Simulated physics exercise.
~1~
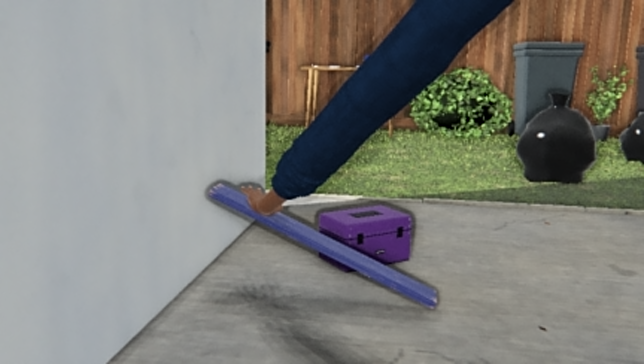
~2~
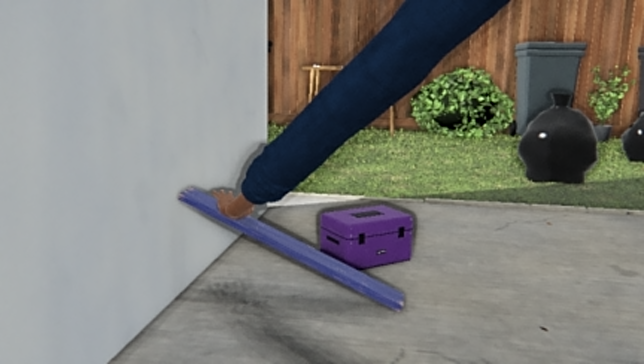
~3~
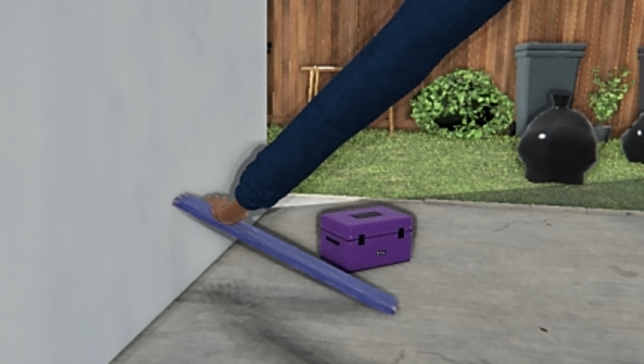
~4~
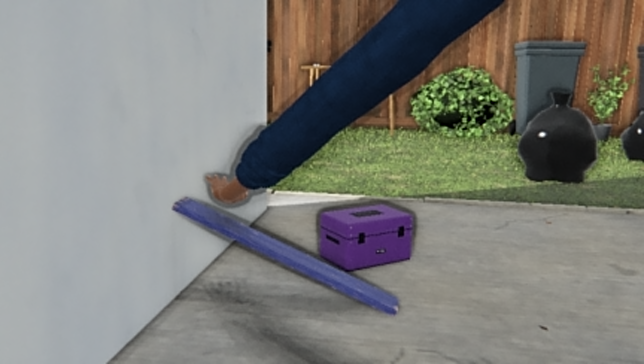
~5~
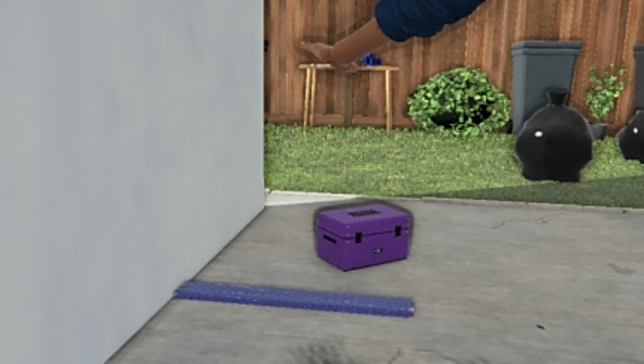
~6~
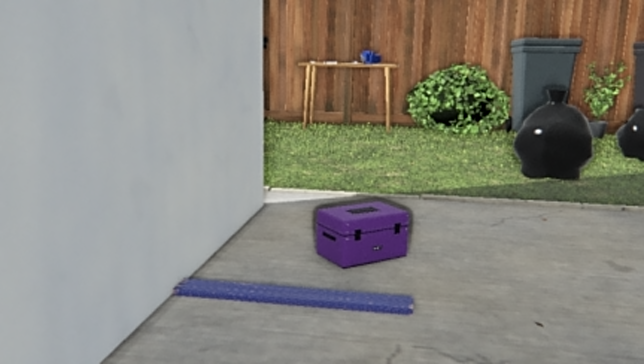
Beside a grey wall, a hand leans a blue plank, lets go, and it slides flat.
